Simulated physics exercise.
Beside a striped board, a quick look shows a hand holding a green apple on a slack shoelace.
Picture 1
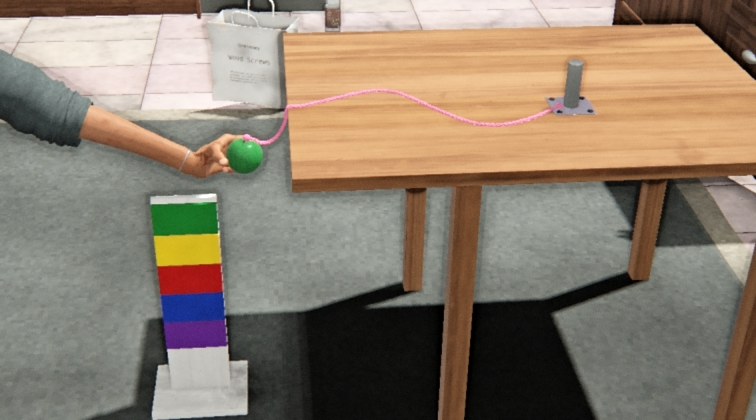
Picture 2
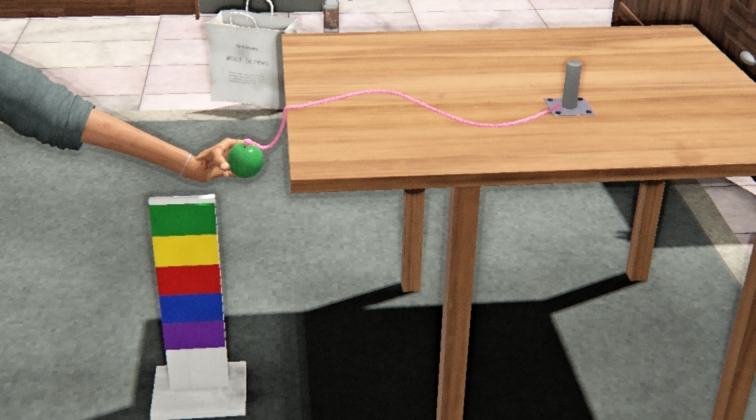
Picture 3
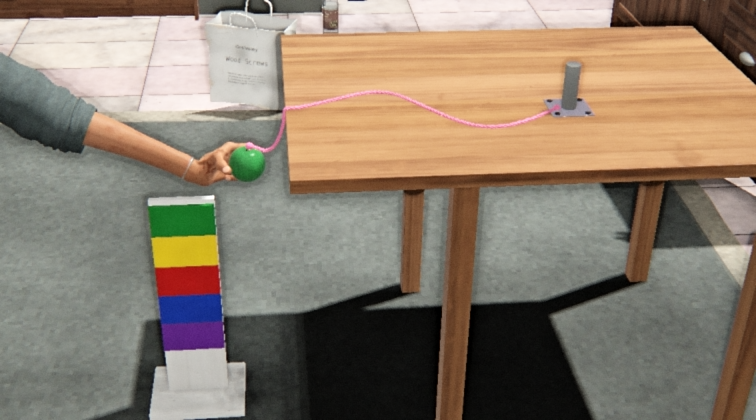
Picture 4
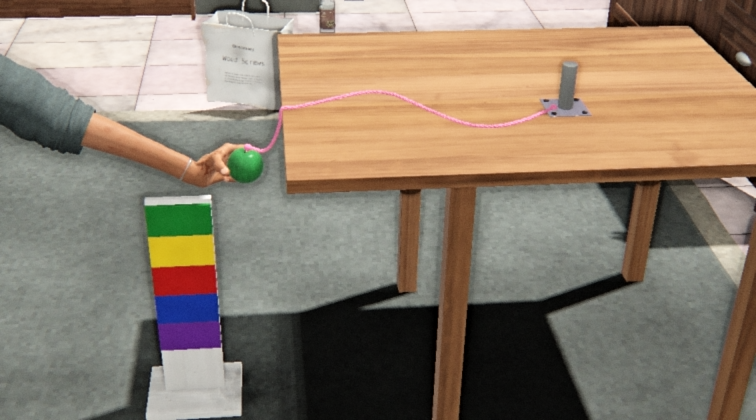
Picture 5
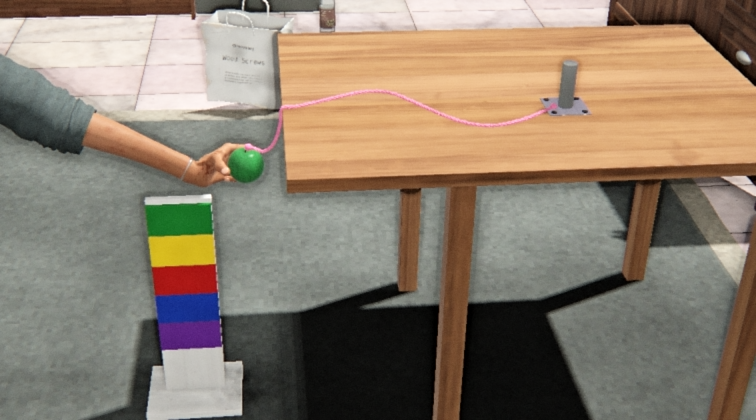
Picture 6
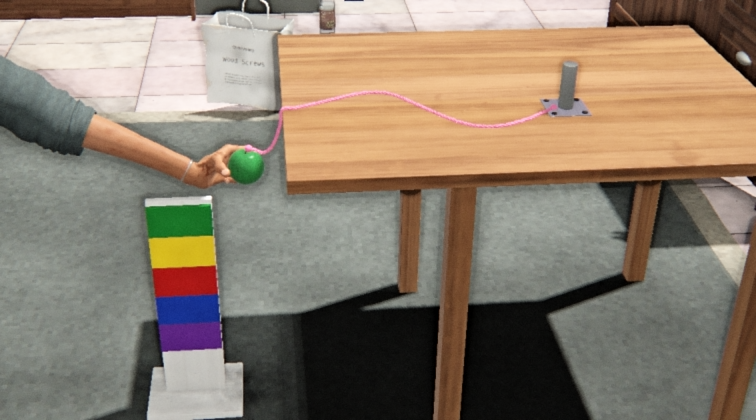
Hand holding a green ball tied to a slack pink cord beside a wooden table and striped board, barely moving.
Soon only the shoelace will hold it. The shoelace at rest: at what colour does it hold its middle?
The colour is yellow.
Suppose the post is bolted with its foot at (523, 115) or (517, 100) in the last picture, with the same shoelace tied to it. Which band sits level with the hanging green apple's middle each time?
Try one - red; try two - red.
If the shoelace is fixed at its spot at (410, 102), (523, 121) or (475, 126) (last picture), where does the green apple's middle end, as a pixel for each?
Taking the tries in turn: (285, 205), (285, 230) and (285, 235).
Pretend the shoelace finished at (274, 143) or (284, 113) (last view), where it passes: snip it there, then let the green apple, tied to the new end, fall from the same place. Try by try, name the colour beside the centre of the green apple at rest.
In order, the results are green and none, it hangs higher.
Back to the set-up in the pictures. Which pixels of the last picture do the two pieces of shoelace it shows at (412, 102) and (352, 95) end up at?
In that view they sit near (376, 115) and near (304, 118).
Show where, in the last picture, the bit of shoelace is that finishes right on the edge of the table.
Roughly (332, 100).
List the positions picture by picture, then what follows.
Green apple (244, 156); green (185, 221); yellow (188, 251); red (190, 280); blue (193, 308); purple (196, 336), in the first frame.
Green apple (245, 160); shoelace through (538, 116) (475, 124) (416, 102) (356, 94) (294, 108), in the second frame.
Green apple (247, 164), in the third frame.
Green apple (245, 165); shoelace through (534, 117) (471, 125) (412, 102) (352, 95) (290, 108), in the fourth frame.
Green apple (246, 165), in the fifth frame.
Green apple (246, 167); shoelace through (534, 117) (471, 125) (412, 103) (352, 95) (290, 109), in the sixth frame.
Early on, apple near (258, 240); level with yellow.
Midway, apple near (313, 238); level with yellow.
Near the end, apple near (280, 248); level with yellow.
Finally, apple near (284, 249); level with yellow. At yellow.
